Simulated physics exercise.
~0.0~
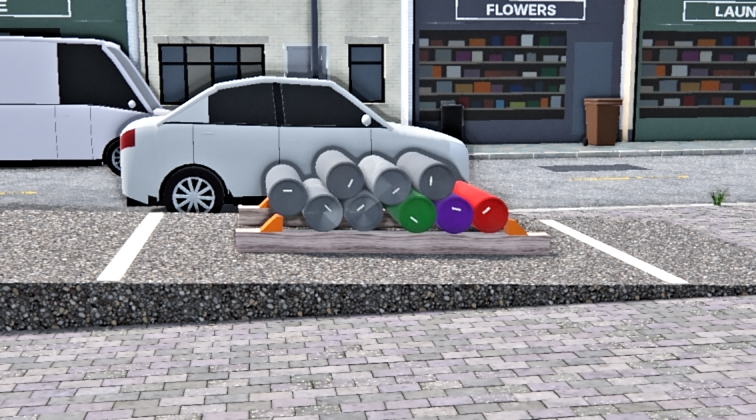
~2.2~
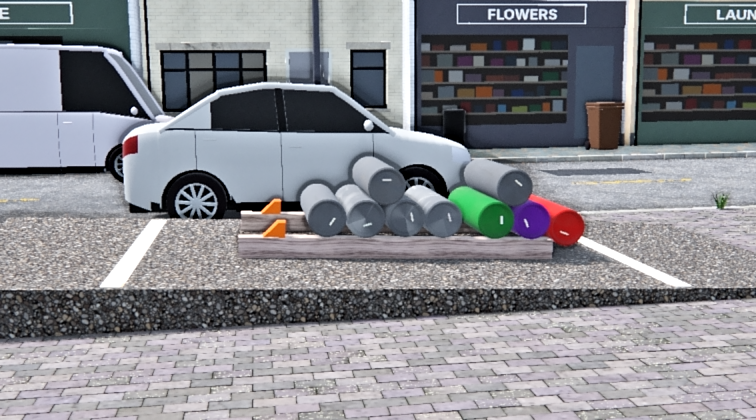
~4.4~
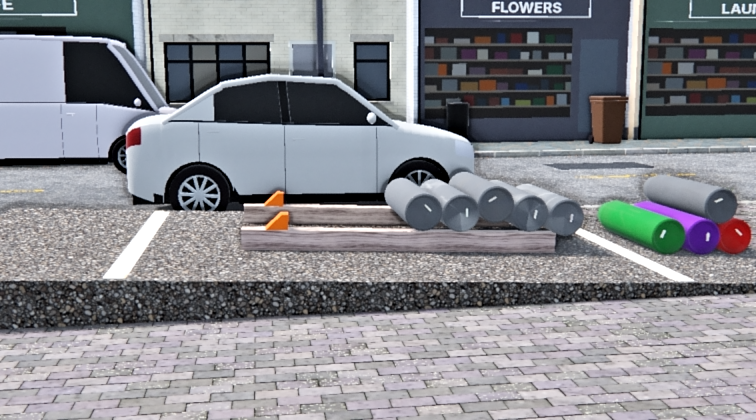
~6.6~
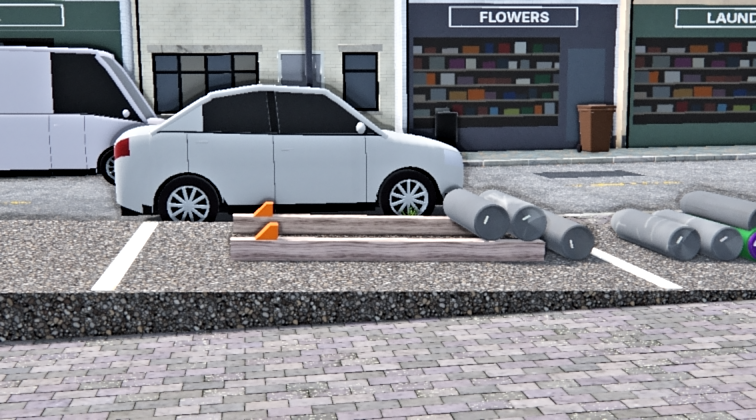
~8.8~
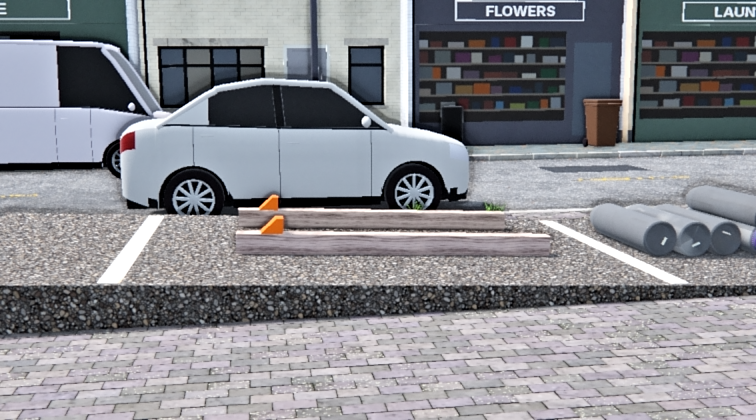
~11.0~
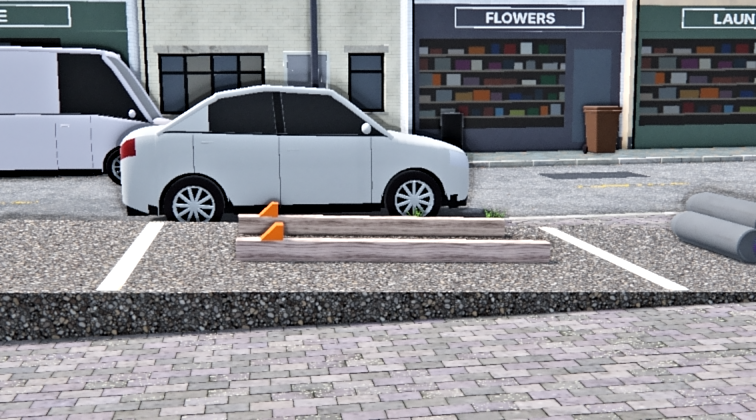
White car parked behind stacked grey, green, purple and red cylinders rolling right off wooden beams, leaving the beams empty.
